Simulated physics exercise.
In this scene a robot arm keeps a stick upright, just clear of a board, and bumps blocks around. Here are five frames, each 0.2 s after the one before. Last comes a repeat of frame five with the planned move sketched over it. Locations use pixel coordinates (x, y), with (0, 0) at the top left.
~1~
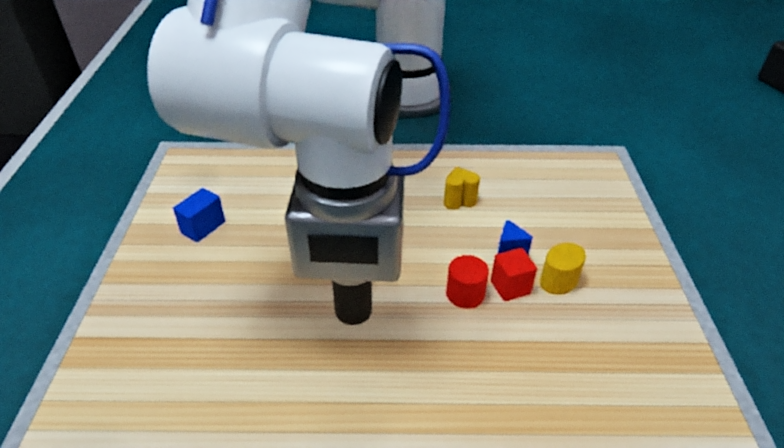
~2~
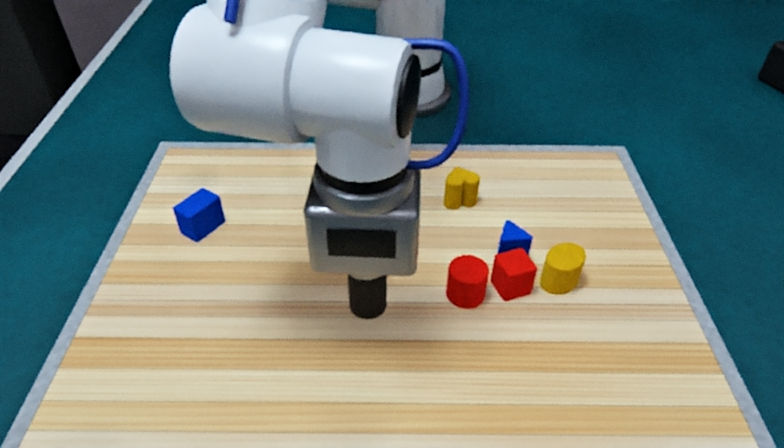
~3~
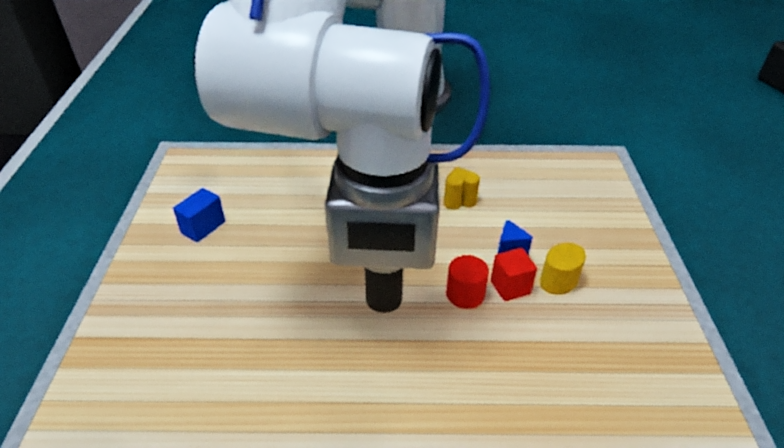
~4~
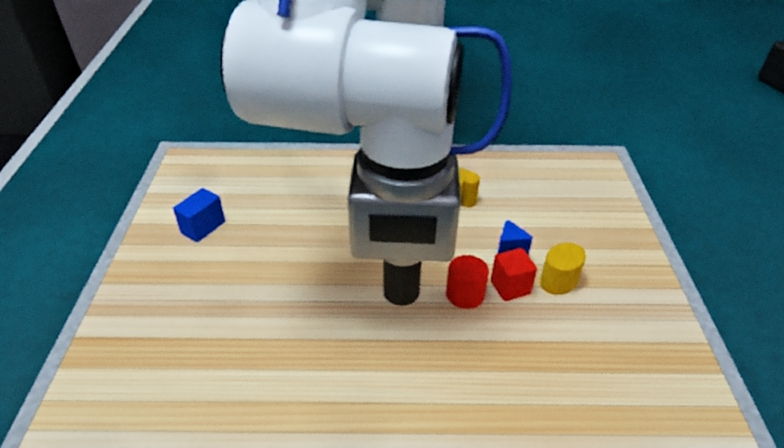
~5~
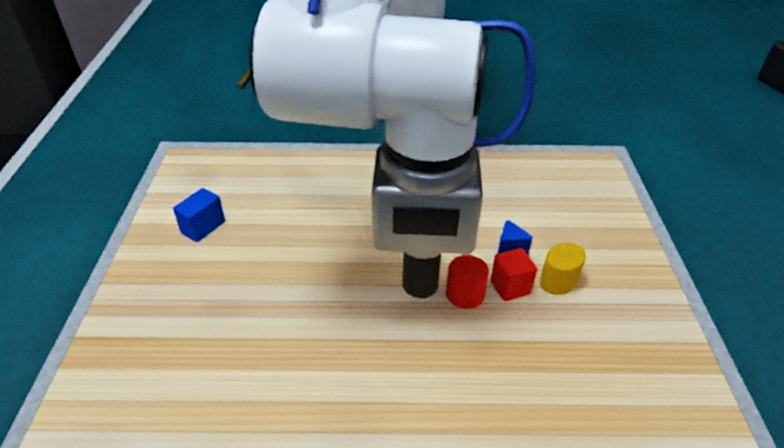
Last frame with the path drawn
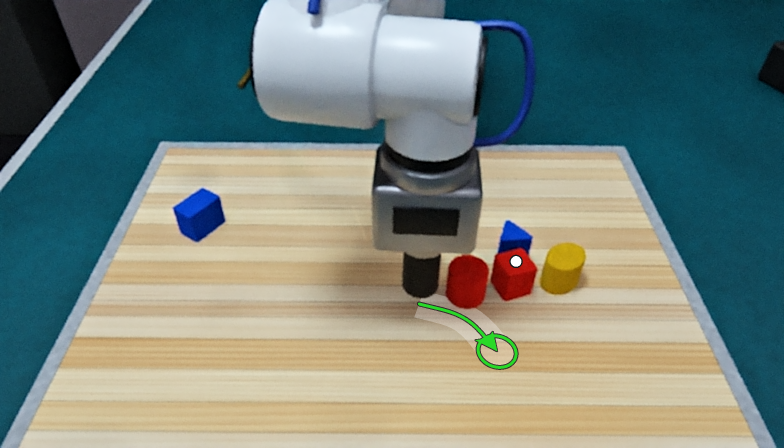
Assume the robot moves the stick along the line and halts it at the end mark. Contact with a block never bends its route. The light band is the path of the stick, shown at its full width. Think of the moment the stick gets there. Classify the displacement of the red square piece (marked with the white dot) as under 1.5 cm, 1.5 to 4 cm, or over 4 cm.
It slides not even 1.5 cm.
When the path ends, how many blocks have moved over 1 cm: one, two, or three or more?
The number will come to 1.
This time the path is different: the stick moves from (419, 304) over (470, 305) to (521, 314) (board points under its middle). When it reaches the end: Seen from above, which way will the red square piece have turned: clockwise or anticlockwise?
Seen from overhead, it turns clockwise.
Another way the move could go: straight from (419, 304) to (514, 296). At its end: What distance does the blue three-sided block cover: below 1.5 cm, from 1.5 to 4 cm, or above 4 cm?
That one ends up within 1.5 cm of where it is now.
The line goes from (419, 304) by way of (450, 312) and (477, 328) to (497, 351); the dot is on the red square piece.
On the path given first. Halfway along, stick at (468, 300); red round block at (484, 268).
At the end, stick at (501, 333); red round block at (484, 268); red square piece unmoved.
